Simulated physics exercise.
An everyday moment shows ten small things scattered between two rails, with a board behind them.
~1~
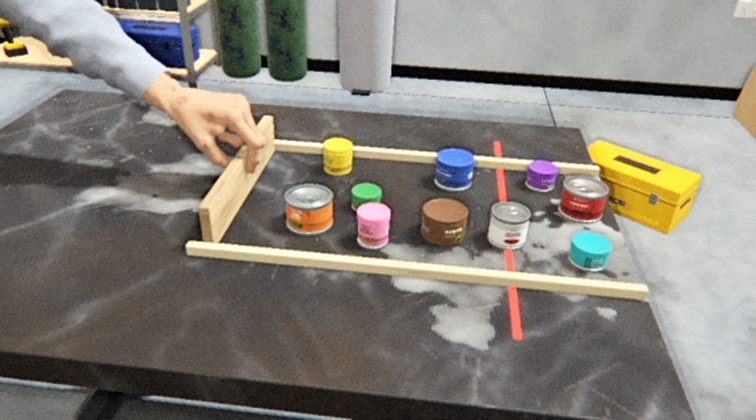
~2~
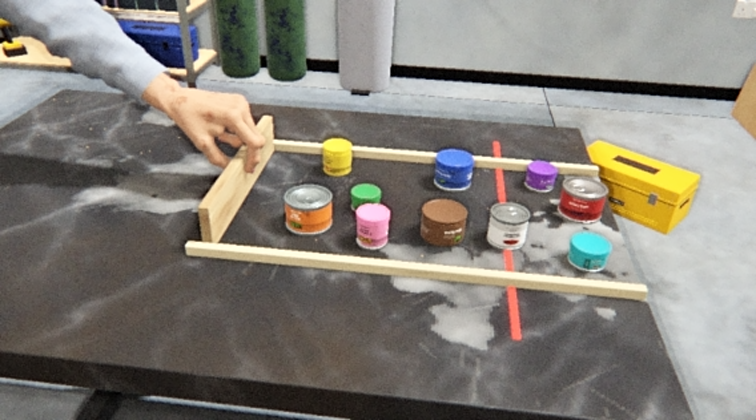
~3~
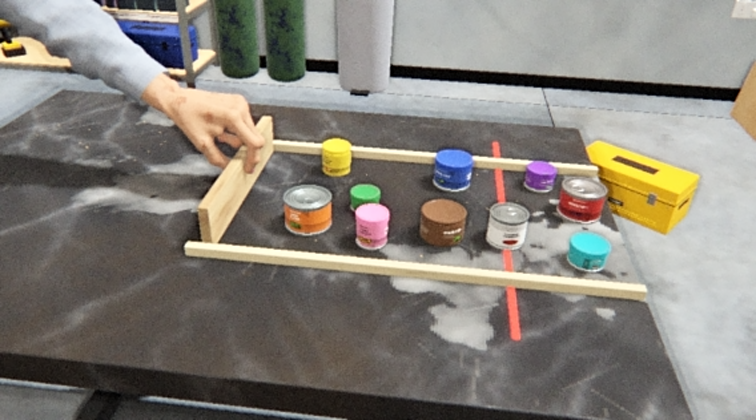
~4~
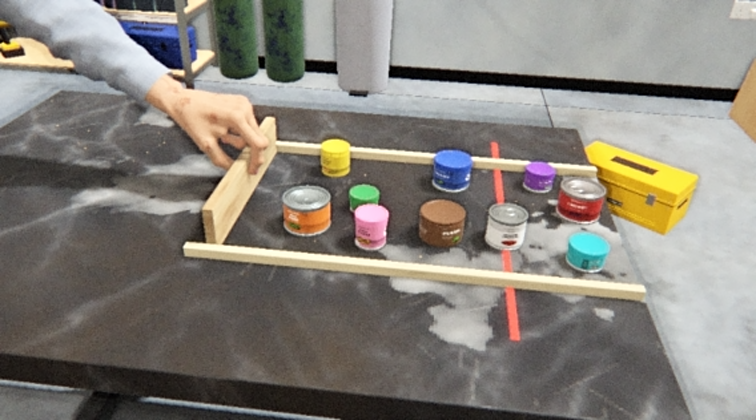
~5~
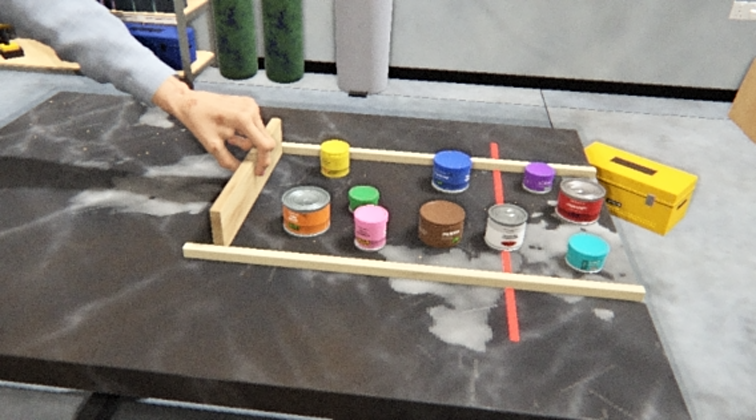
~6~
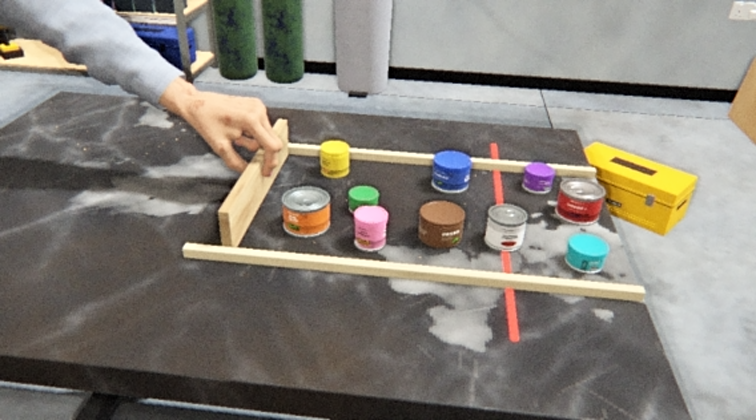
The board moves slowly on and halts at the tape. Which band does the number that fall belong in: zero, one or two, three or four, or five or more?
Well, what drops off the end works out to none of them.
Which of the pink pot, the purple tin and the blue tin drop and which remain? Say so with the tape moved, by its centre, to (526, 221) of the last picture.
The pink pot is still there; as for the purple tin, it is still there; and the blue tin is still there.
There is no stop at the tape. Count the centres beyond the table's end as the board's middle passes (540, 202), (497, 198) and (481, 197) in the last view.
Counts per position: 1 / 0 / 0.
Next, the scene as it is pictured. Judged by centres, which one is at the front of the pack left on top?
The white pot is foremost.
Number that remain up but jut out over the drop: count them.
The answer comes to 1.
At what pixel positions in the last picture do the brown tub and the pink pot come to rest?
Brown tub at about (576, 235), pink pot at about (525, 250).
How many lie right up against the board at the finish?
So the total is 4.
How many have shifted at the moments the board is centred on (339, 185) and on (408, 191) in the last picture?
At first I count 3, and then 7.
A little later, none off yet; red tin at rest near (580, 201); turquoise tin at rest near (586, 254); purple tin at rest near (538, 178).
Next, none off yet; red tin at rest near (580, 201); turquoise tin moving near (598, 258); purple tin at rest near (538, 178).
When it is over, the number that fall off is zero.
